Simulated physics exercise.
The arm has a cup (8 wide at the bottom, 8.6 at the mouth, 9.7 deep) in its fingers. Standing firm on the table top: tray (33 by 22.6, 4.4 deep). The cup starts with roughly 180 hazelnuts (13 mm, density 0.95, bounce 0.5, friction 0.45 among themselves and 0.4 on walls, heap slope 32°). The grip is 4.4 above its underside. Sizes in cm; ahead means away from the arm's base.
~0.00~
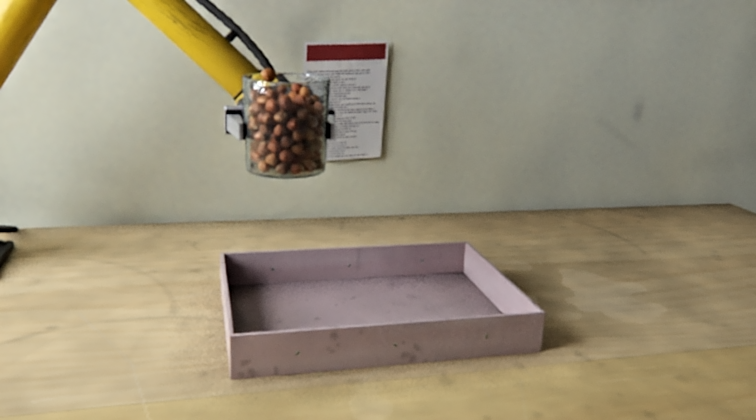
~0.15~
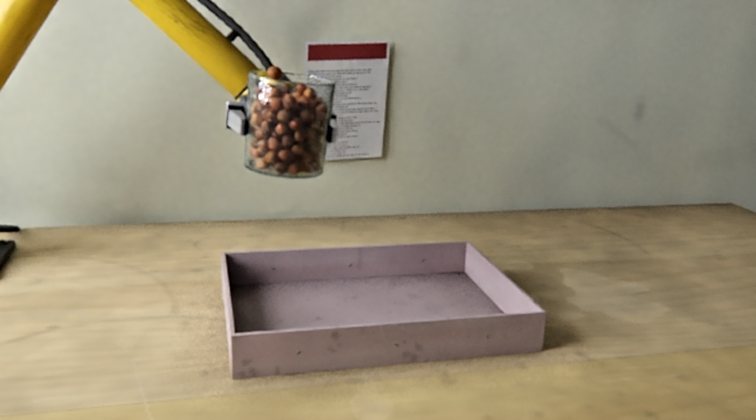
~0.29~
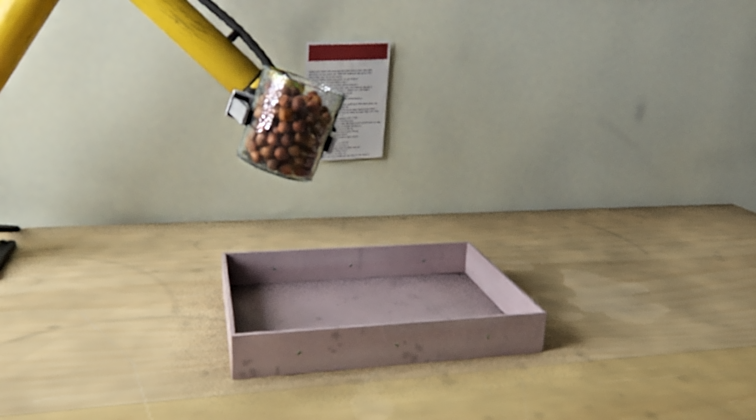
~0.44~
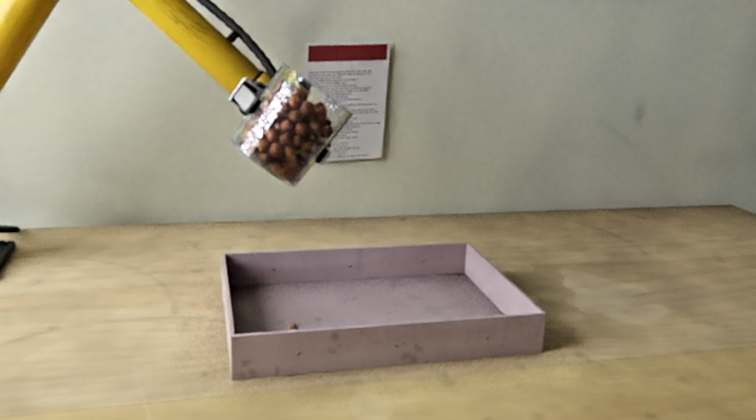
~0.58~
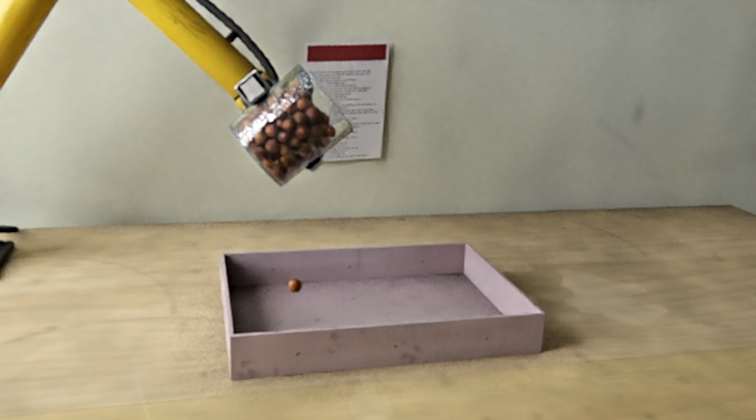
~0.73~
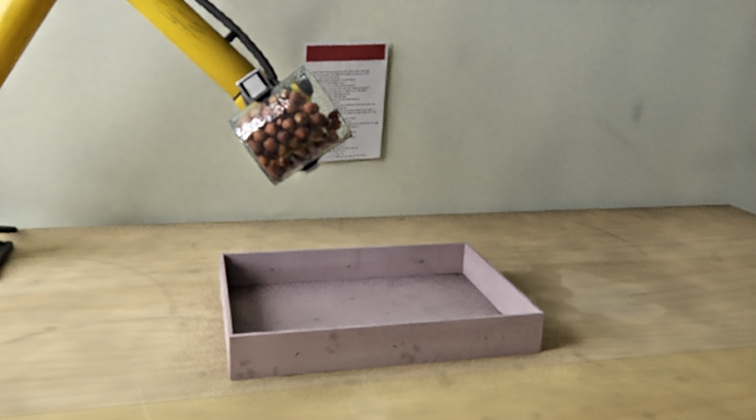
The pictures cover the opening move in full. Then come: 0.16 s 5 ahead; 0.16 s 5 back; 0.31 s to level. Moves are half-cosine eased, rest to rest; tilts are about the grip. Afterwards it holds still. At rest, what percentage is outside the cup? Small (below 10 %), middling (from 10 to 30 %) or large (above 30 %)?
Outside the cup the share is small, below 10 %.
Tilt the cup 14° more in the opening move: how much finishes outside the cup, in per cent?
About 20 per cent.
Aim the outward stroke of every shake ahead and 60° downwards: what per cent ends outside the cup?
About 0 per cent.
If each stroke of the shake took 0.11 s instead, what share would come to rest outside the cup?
It would be near 20 per cent.
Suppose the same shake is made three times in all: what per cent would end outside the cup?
Then about 15 per cent.
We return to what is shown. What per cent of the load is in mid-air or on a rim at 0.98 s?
About 2 per cent.
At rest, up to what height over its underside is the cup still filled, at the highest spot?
About 9.5 cm.
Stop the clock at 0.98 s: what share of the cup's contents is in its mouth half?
Roughly 45 per cent.
By 0.98 s, tilted 55° forward, highest piece 26 above the table; 178 in the cup, 1 in the tray, 3 in flight or on a rim.
By 1.23 s, tilted 20° forward, highest piece 27 above the table; 170 in the cup, 12 in the tray.
By 1.56 s, level, highest piece 28 above the table; 170 in the cup, 12 in the tray.
By 2.61 s, level, highest piece 28 above the table; 170 in the cup, 12 in the tray.
Final count, 170 in the cup, 12 in the tray. That is 7 % outside the cup.
